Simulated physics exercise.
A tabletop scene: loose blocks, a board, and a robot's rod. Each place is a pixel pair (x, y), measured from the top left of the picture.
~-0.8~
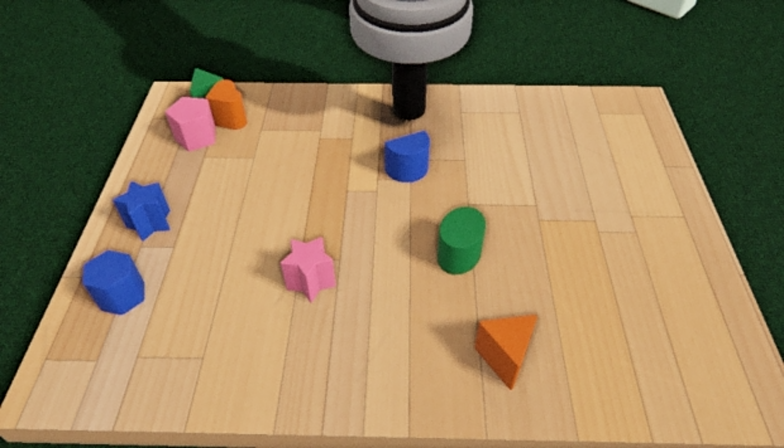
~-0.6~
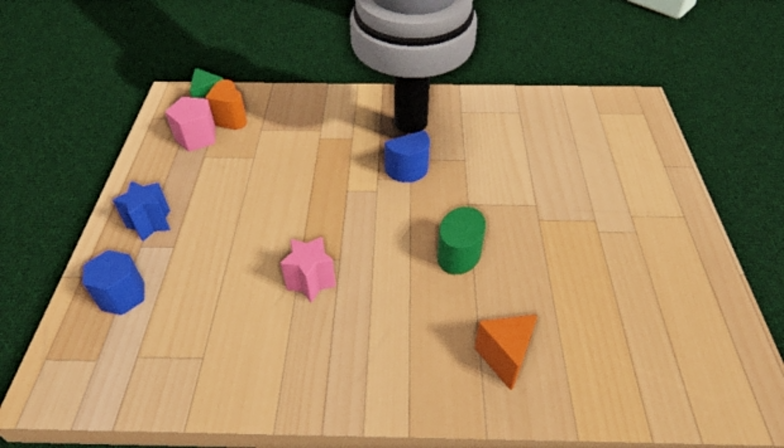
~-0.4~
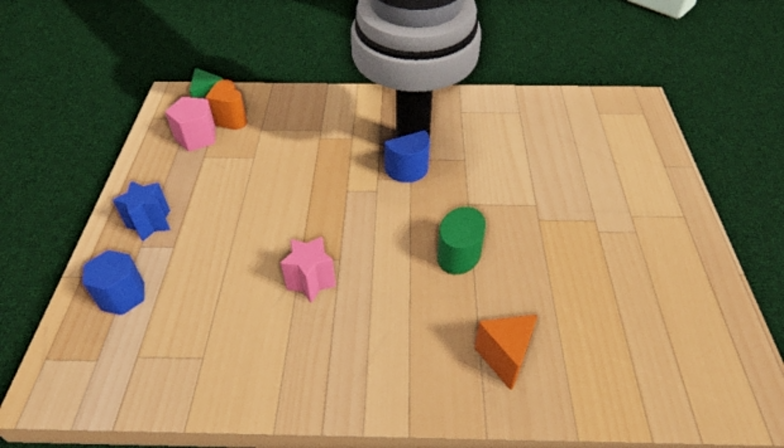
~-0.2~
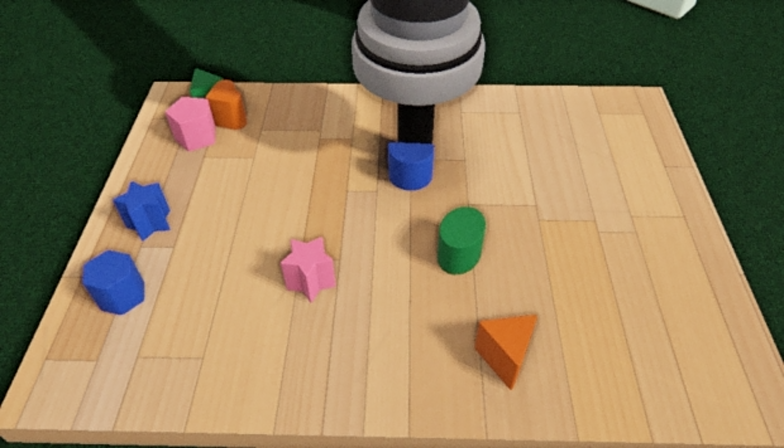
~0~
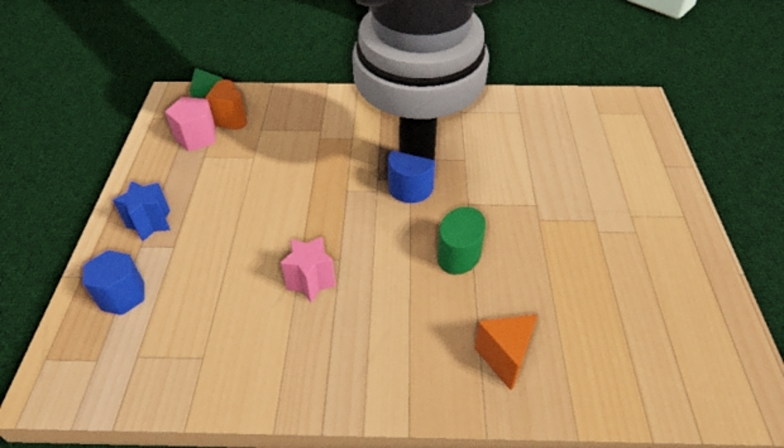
A robot's dark rod moves forward and pushes the blue D-shaped block slightly across the board.
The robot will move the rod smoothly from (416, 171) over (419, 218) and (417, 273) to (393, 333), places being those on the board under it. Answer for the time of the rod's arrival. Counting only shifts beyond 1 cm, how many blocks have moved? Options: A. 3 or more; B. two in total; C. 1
My pick is C.
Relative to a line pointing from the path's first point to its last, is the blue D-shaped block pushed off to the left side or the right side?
It slides rightward.
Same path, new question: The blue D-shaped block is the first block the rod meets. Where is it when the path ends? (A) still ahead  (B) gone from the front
Answer: B.
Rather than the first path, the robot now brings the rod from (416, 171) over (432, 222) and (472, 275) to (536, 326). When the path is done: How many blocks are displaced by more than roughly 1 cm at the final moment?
Blocks displaced: At least 3.
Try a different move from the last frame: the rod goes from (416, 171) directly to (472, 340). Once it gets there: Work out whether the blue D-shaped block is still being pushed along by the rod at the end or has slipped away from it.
I'd say the blue D-shaped block has slipped off and sits beside or behind the rod.
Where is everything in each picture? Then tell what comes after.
In the first frame, lower end of the rod at (409, 110), tops of blocks, pink star-shaped block at (306, 254), blue D-shaped block at (410, 143), green oval at (463, 226).
In the second frame, rod at (411, 123), blocks as before.
In the third frame, rod at (413, 136), blocks as before.
In the fourth frame, rod at (415, 148), blue D-shaped block at (411, 151).
In the fifth frame, rod at (417, 160), pink star-shaped block at (306, 254), blue D-shaped block at (409, 163), green oval at (463, 226).
The first path, step by step. One third of the way, rod at (419, 207); blue D-shaped block at (404, 212), turned 20° clockwise.
Two thirds of the way, rod at (418, 263); blue D-shaped block at (382, 248), turned 65° clockwise; green oval at (465, 228).
At the end, rod at (392, 323); pink star-shaped block not moved; blue D-shaped block at (377, 253), turned 90° clockwise; green oval at (465, 228).
